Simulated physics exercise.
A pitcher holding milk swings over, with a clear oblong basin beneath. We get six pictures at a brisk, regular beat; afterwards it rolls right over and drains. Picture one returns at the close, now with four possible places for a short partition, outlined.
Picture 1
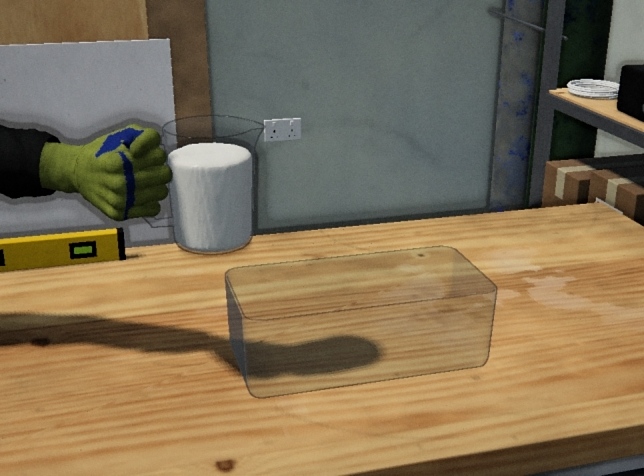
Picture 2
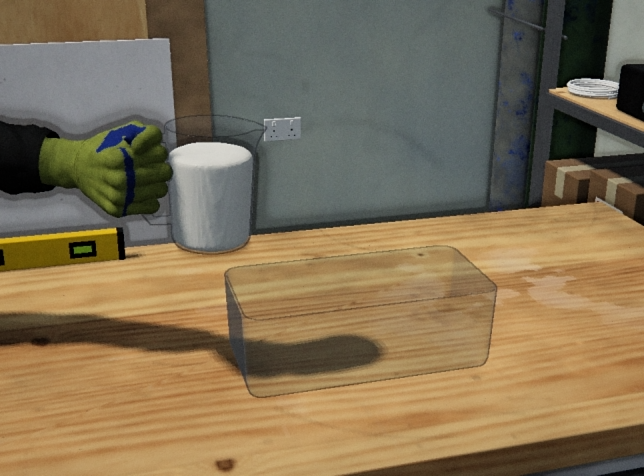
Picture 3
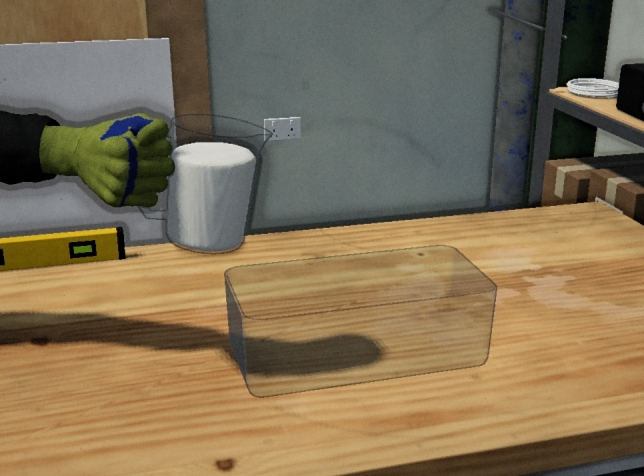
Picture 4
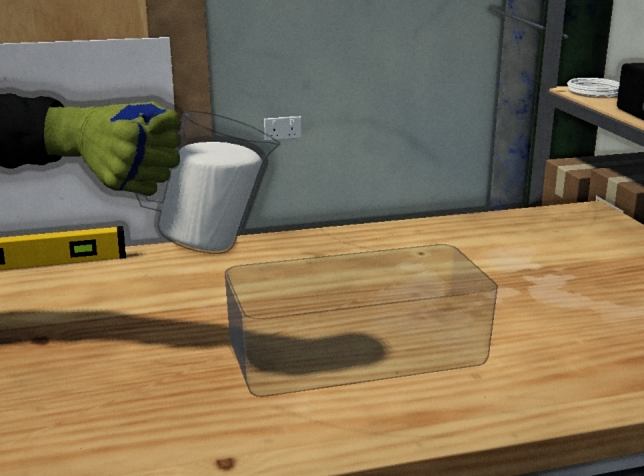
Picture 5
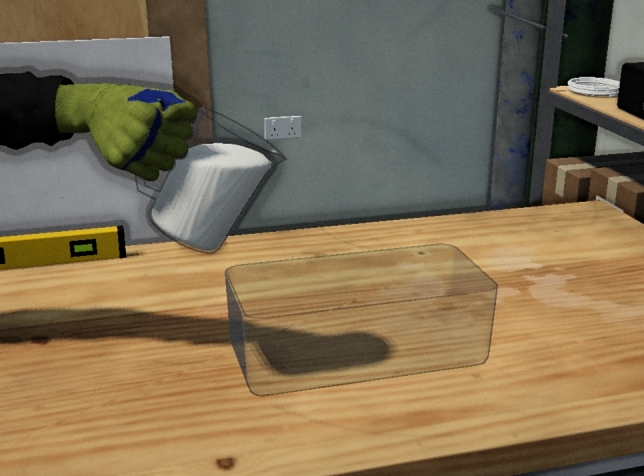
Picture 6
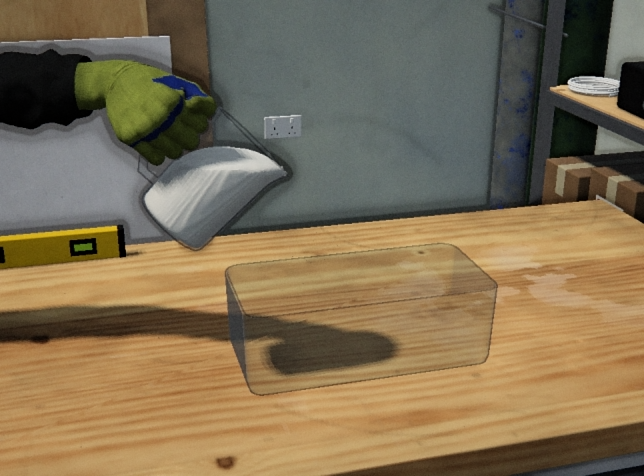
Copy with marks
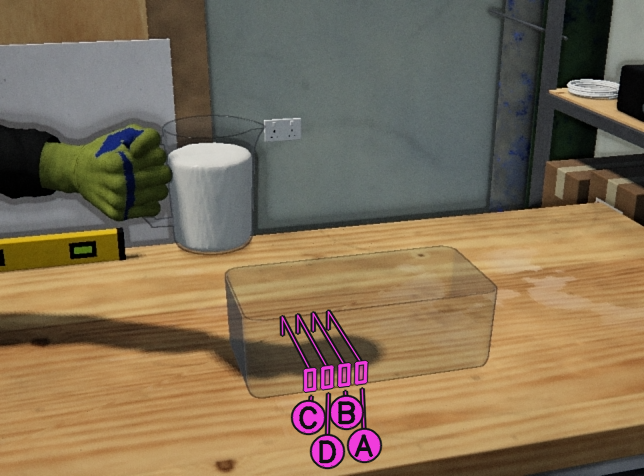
In a workshop, a gloved hand held a clear pitcher of milk upright beyond a clear oblong basin on a wooden bench, then tilted it steadily further to the right, with no milk leaving it.
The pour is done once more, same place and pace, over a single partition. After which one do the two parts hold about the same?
Best: B.
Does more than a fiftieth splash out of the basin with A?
Yes.
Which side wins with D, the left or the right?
The right one.
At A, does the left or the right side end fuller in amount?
The left one.
On the marked copy, A at (362, 389); B at (345, 391); C at (311, 396); D at (328, 394).
For place A, about 63 % ends left of the wall and 27 % right of it; 10 % is lost outside.
For place B, about 50 % ends left of the wall and 42 % right of it; 8 % is lost outside.
For place C, about 12 % ends left of the wall and 86 % right of it.
For place D, about 30 % ends left of the wall and 69 % right of it.
